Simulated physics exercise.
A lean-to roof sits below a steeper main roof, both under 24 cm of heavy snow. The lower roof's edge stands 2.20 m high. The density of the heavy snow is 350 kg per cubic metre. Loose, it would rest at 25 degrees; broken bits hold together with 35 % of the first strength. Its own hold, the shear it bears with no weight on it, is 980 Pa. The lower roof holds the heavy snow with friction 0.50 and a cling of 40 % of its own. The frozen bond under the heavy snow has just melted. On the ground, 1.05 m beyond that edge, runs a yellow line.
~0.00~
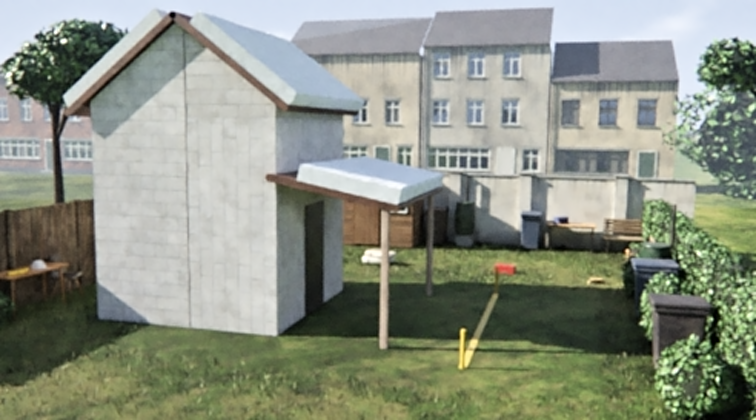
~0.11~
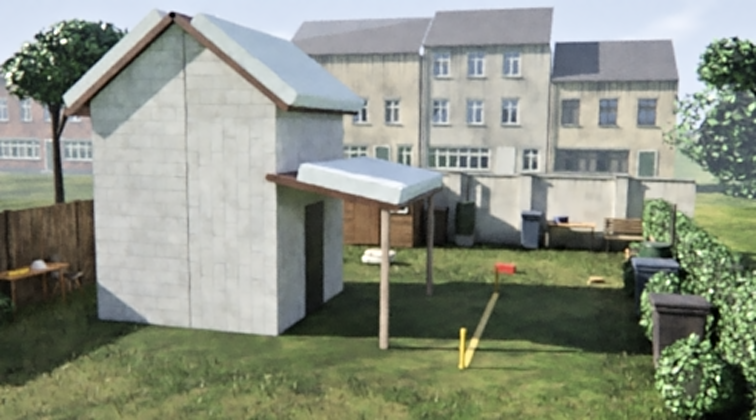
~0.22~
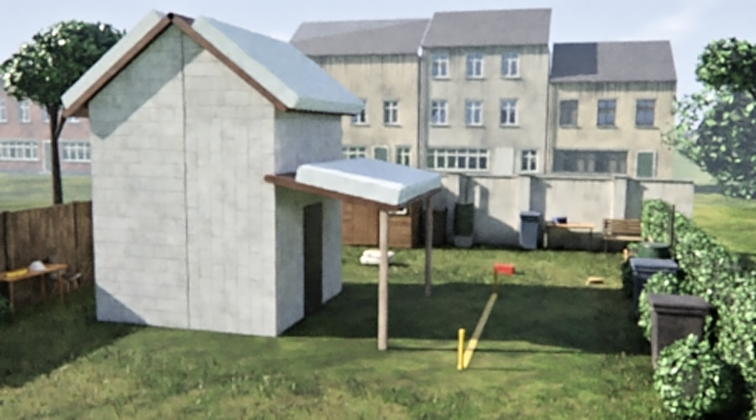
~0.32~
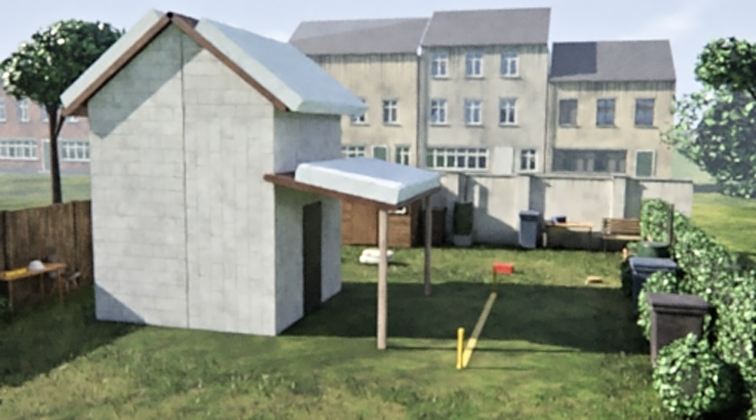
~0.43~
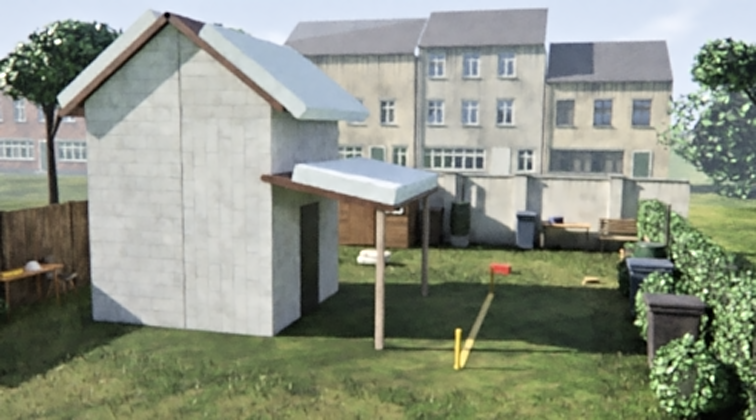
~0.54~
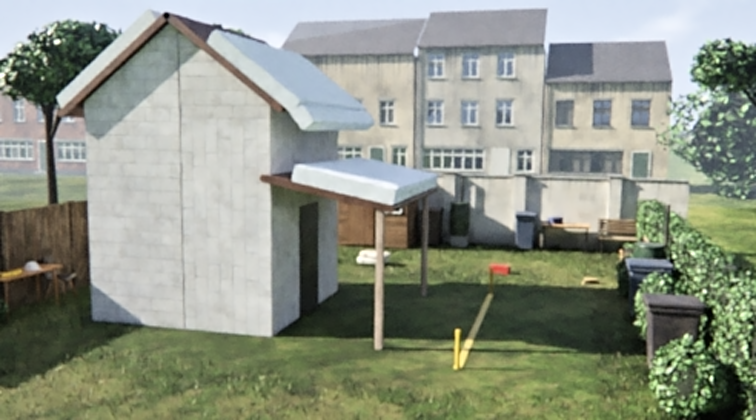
The video shows a pale block building with a thick layer of snow on its steep roof and more on a lower lean-to roof, as the upper right-hand layer slowly slides down past the roof edge and begins to crack.
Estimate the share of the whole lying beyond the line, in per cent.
Expect roughly 7 %.
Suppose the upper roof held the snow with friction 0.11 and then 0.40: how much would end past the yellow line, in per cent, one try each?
In that order: 16 %, 0 %.
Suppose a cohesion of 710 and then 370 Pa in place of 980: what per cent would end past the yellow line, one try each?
In turn about 18 %, 35 %.
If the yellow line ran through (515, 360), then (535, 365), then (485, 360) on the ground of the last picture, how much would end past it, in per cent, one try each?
In that order: 0 %, 0 %, 2 %.
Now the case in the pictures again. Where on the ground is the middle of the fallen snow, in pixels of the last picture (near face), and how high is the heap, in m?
Near (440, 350), some 0.3 m high.
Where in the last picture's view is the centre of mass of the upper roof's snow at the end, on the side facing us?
Near (396, 262).
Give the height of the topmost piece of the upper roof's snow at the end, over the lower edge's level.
Roughly 0.8 m.
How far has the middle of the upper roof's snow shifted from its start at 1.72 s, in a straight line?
About 2.8 m.
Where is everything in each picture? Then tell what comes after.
The first picture shows foremost bit of the heavy snow at (290, 95).
The second picture shows foremost bit of the heavy snow at (291, 95), its middle shifted 1.7 cm, 1 % of it past the upper edge, in one piece.
The third picture shows foremost bit of the heavy snow at (292, 105), its middle shifted 7.1 cm, 4 % of it past the upper edge, in one piece.
The fourth picture shows foremost bit of the heavy snow at (296, 100), its middle shifted 16 cm, 8 % of it past the upper edge, in one piece.
The fifth picture shows foremost bit of the heavy snow at (300, 109), its middle shifted 30 cm, 15 % of it past the upper edge, in one piece.
The sixth picture shows foremost bit of the heavy snow at (307, 114), its middle shifted 48 cm, 24 % of it past the upper edge, cracking.
After 1.08 s, none is below the lower edge and 0 % is past the line.
After 1.72 s, 3 % is below the lower edge and 0 % is past the line.
After 2.36 s, 28 % is below the lower edge and 5 % is past the line.
After 3.00 s, 34 % is below the lower edge and 7 % is past the line.
After 3.50 s, 34 % is below the lower edge and 7 % is past the line.
